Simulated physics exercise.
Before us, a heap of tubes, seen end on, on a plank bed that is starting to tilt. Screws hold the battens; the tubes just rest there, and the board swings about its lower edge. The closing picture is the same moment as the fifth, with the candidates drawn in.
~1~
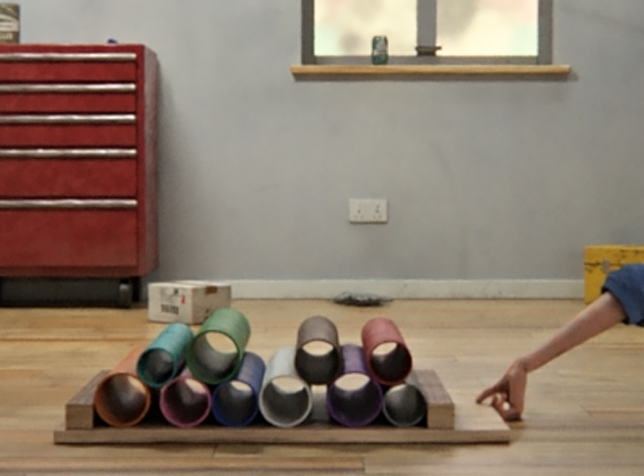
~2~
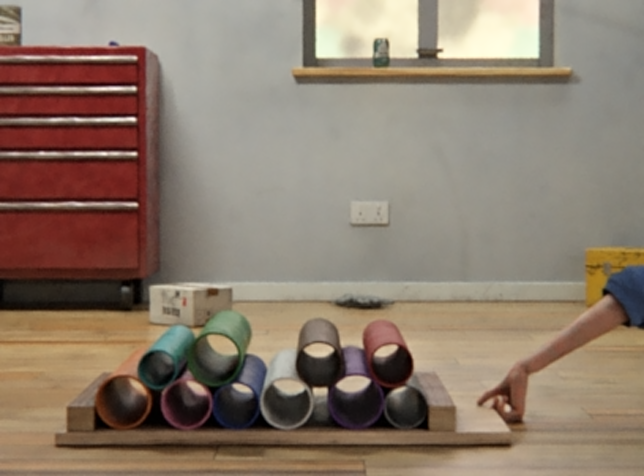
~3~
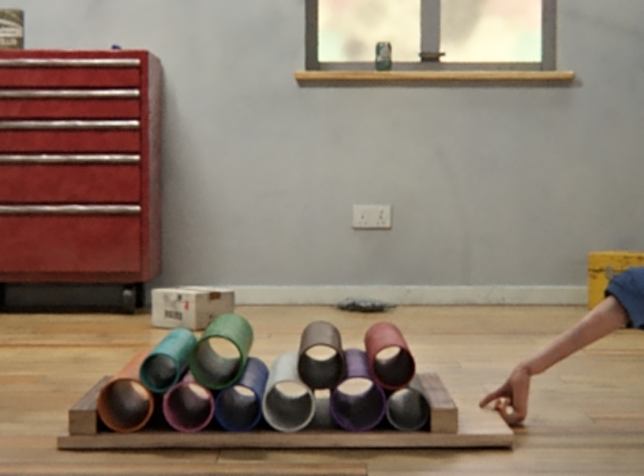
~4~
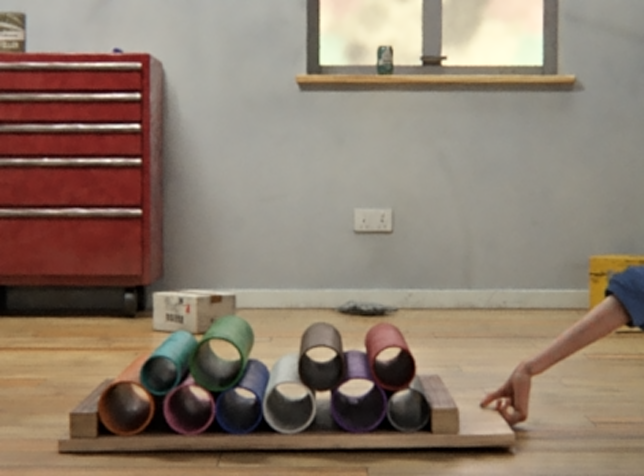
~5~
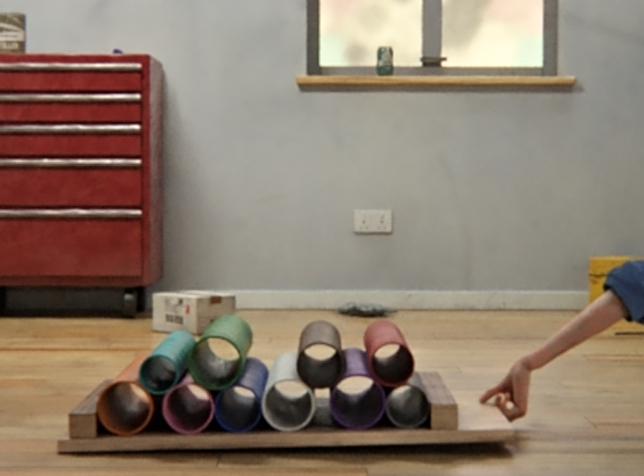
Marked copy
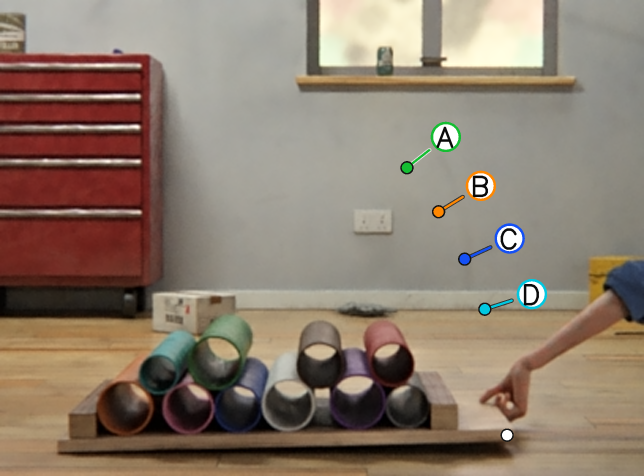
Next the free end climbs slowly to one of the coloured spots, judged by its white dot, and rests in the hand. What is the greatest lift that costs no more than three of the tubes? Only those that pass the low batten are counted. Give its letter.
The answer is mark A.
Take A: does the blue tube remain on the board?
Yes.
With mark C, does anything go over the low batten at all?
No.
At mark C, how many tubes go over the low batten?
It comes to none.
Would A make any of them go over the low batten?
Yes.
On the copy, A at (407, 168); B at (438, 212); C at (464, 259); D at (485, 309); the white dot at (507, 435).
On A. First, board at 20°.
Then, board at 38°.
Finally, board at 39°, three over the low batten (brown, green, turquoise).
By contrast, B three over the low batten (brown, green, turquoise); C none over the low batten; D none over the low batten.
